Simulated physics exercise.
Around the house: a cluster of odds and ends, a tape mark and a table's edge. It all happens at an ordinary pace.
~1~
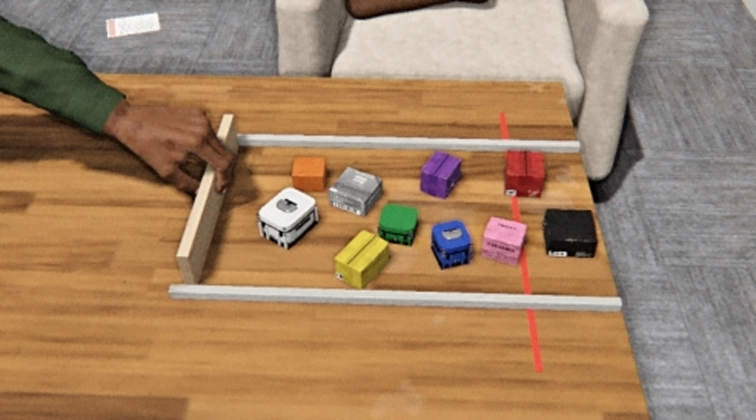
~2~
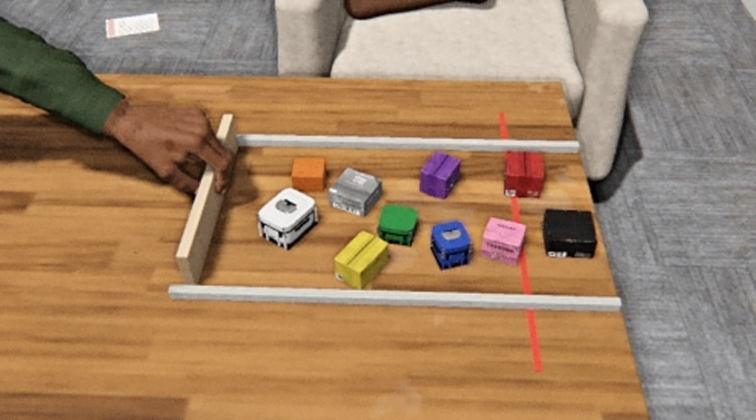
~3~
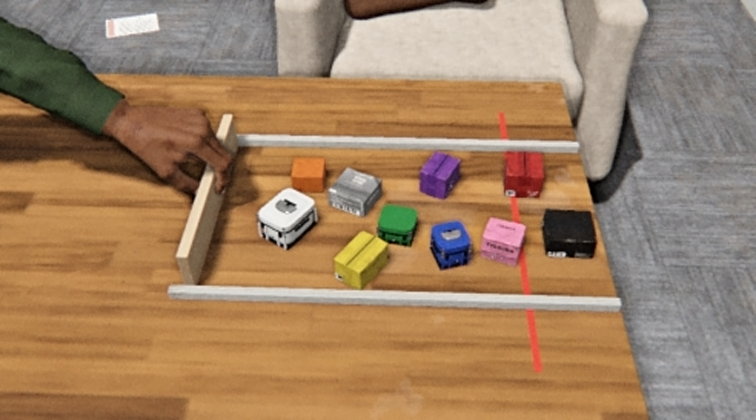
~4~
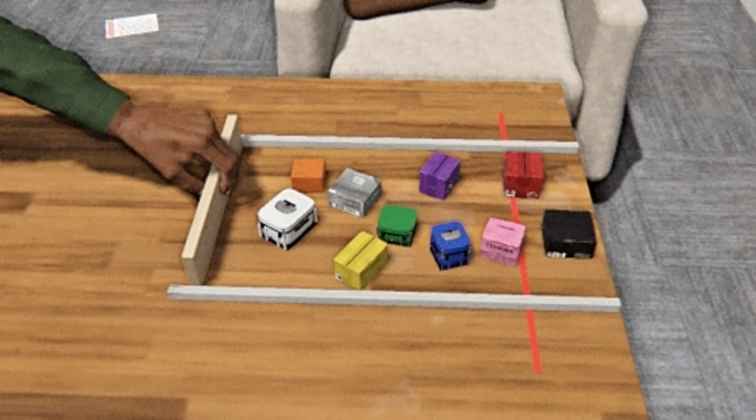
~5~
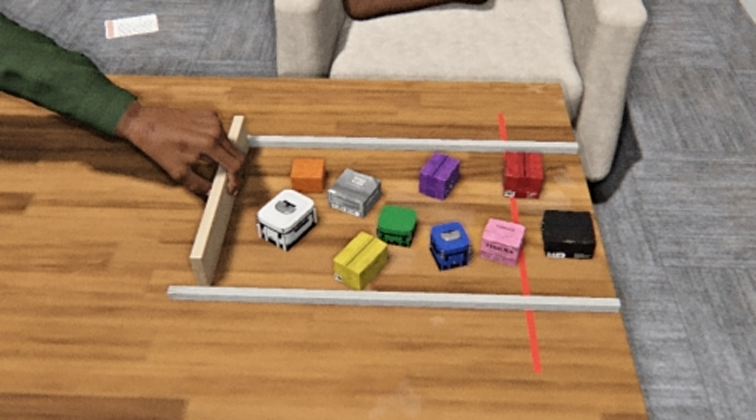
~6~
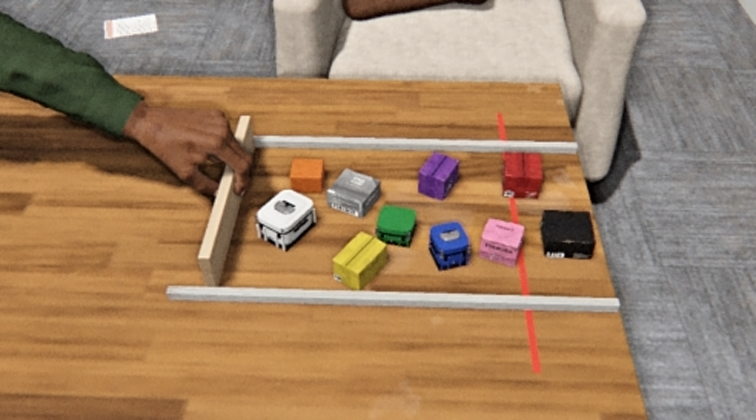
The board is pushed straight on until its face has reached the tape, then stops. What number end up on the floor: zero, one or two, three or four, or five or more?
As it turns out, the number that fall off is one or two.
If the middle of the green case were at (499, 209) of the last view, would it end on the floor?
The green case survives.
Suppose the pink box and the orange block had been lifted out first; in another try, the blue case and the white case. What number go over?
The counts: 2 and 1.
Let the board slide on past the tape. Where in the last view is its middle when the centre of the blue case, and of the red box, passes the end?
About (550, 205), and (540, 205) for the other.
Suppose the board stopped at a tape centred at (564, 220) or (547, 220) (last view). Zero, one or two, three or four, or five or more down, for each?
One after another: More than four; at least five.
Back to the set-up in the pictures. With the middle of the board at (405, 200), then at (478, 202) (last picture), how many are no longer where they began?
By then 7, and 10.
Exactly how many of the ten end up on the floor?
Fallen: 2.
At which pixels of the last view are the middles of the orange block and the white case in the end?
The orange block stops around (527, 181); the white case around (537, 220).
Soon after, none off yet; black box at rest near (567, 234); red box at rest near (522, 175); pink box at rest near (502, 242).
After that, none off yet; black box displaced a little near (593, 234); red box displaced about its own width near (555, 170); pink box displaced well along near (566, 251).
In the end, the number that fall off is one or two; gone, pink box and black box.
